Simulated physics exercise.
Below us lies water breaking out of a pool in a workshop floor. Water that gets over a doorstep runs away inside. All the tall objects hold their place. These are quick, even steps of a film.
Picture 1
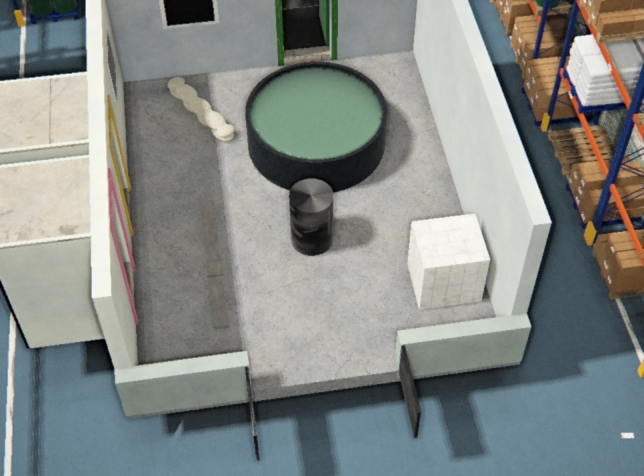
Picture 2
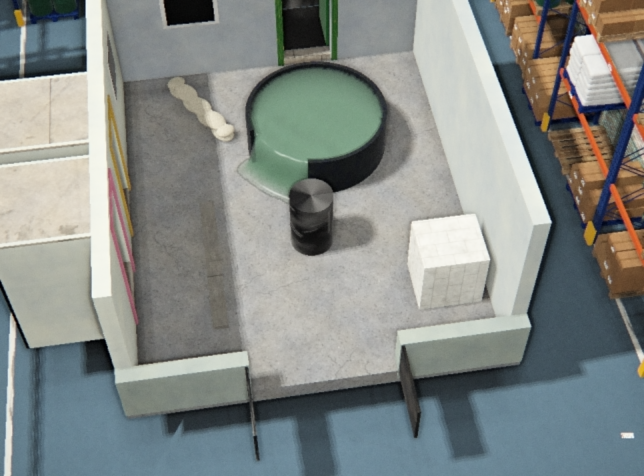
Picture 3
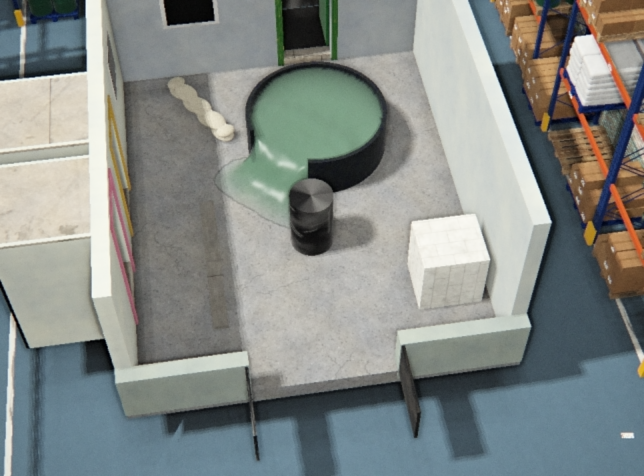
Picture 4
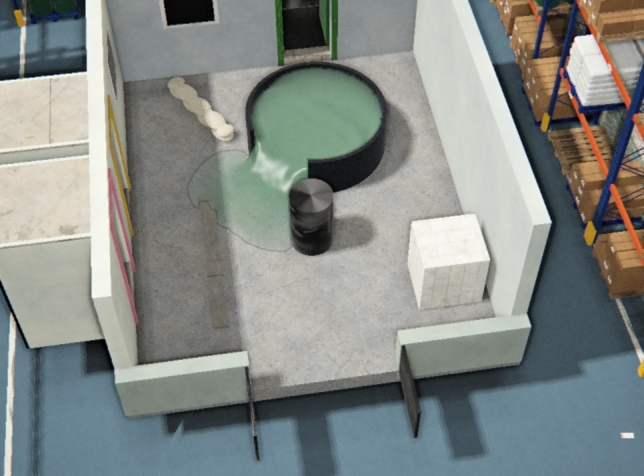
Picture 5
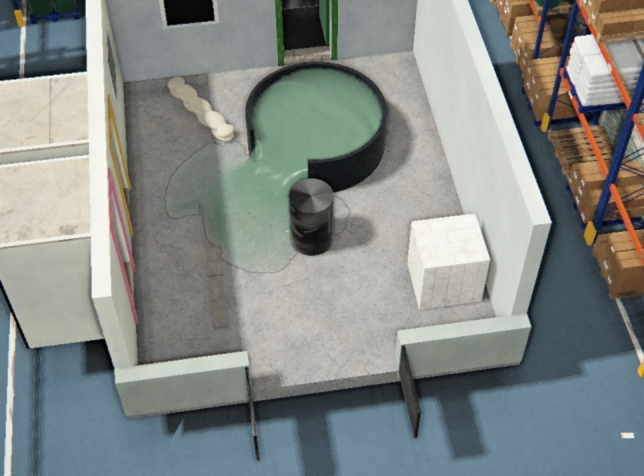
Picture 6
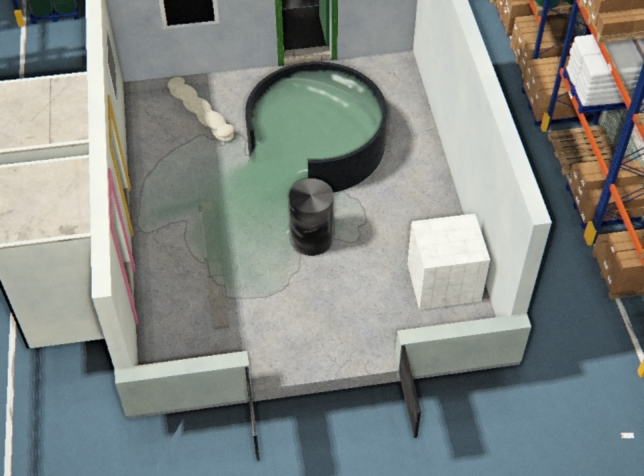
Green water breaking out of a round black-walled pool, spreading left and then toward the front across a grey workshop floor.
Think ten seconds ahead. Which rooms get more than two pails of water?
The green door stays under that; the pink door stays under that; the yellow door takes more than that.
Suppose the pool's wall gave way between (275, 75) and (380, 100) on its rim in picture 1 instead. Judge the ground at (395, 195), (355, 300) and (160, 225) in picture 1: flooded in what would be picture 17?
In turn: Covered, not flooded, no water.
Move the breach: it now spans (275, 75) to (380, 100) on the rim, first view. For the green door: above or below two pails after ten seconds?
The green door lets more in.
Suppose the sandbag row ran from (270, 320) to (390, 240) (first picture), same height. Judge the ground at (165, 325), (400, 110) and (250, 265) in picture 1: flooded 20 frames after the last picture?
In turn: Flooded, free of water, awash.
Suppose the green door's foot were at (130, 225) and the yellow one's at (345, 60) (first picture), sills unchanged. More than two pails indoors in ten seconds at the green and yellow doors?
My reading: Green door takes more; yellow door keeps below it.
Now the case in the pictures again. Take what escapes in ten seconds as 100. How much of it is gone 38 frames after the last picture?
Near 70 in a hundred.
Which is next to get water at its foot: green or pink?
That is the pink one.
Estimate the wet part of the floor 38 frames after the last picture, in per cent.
Close to 70 %.
A moment on, water covers 40 % of the floor; the green door not reached, the pink door wet at the sill, nothing in, the yellow door over two buckets in.
Next, water covers 45 % of the floor; the green door not reached, the pink door wet at the sill, nothing in, the yellow door far over two buckets in.
Then, water covers 45 % of the floor; the green door not reached, the pink door wet at the sill, nothing in, the yellow door far over two buckets in.
Later, water covers 70 % of the floor; the green door not reached, the pink door wet at the sill, nothing in, the yellow door far over two buckets in.
In the end, water covers 90 % of the floor; the green door wet at the sill, nothing in, the pink door wet at the sill, nothing in, the yellow door far over two buckets in.
